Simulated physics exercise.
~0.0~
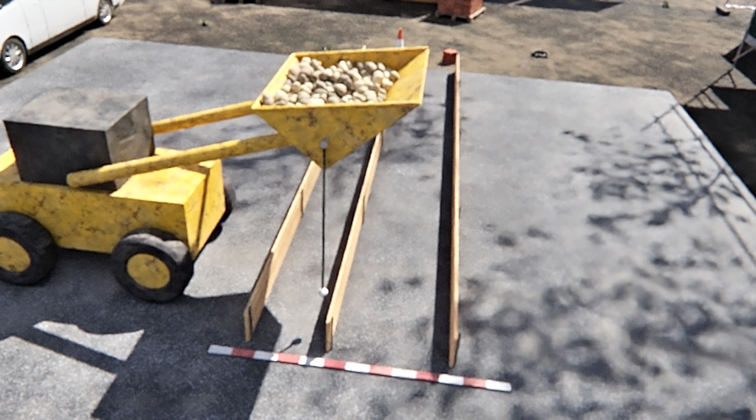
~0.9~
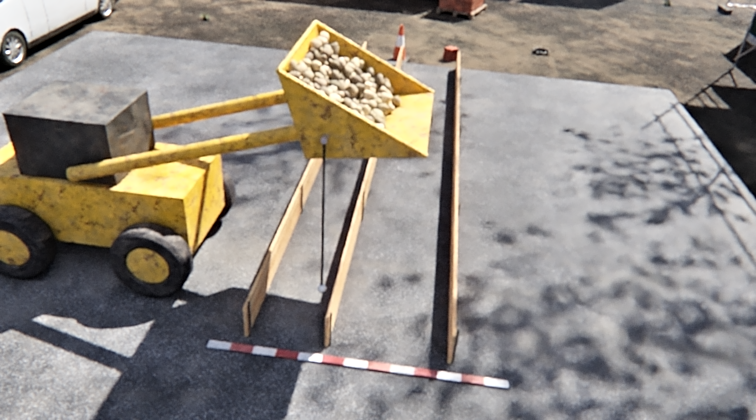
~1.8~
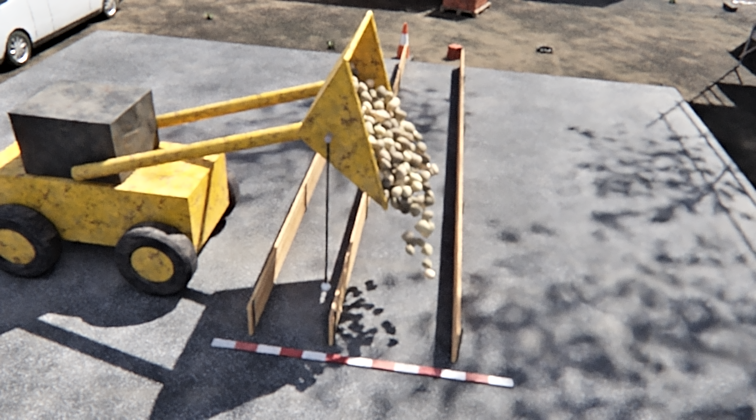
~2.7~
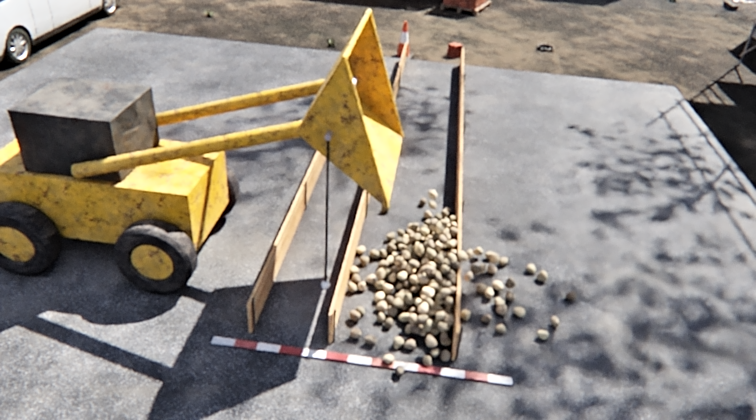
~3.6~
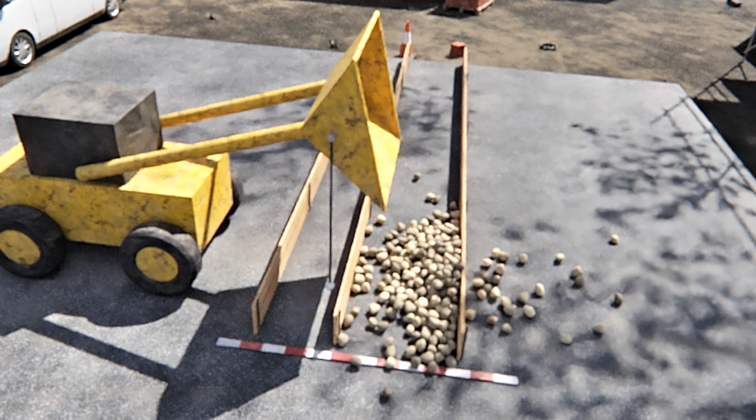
A yellow compact loader with a dark box on its back stands at the left of a sunlit grey paved yard, seen from above, its raised bucket full of pale rounded stones. Three wooden boards lie side by side beneath and right of the bucket, with a red-and-white striped strip across their near ends. The bucket tips forward to the right, and the stones slide to its lip and pour down. They heap up between the middle and right boards, some scattering past the right board. The bucket ends empty and steeply tilted, while the left bay stays clear.
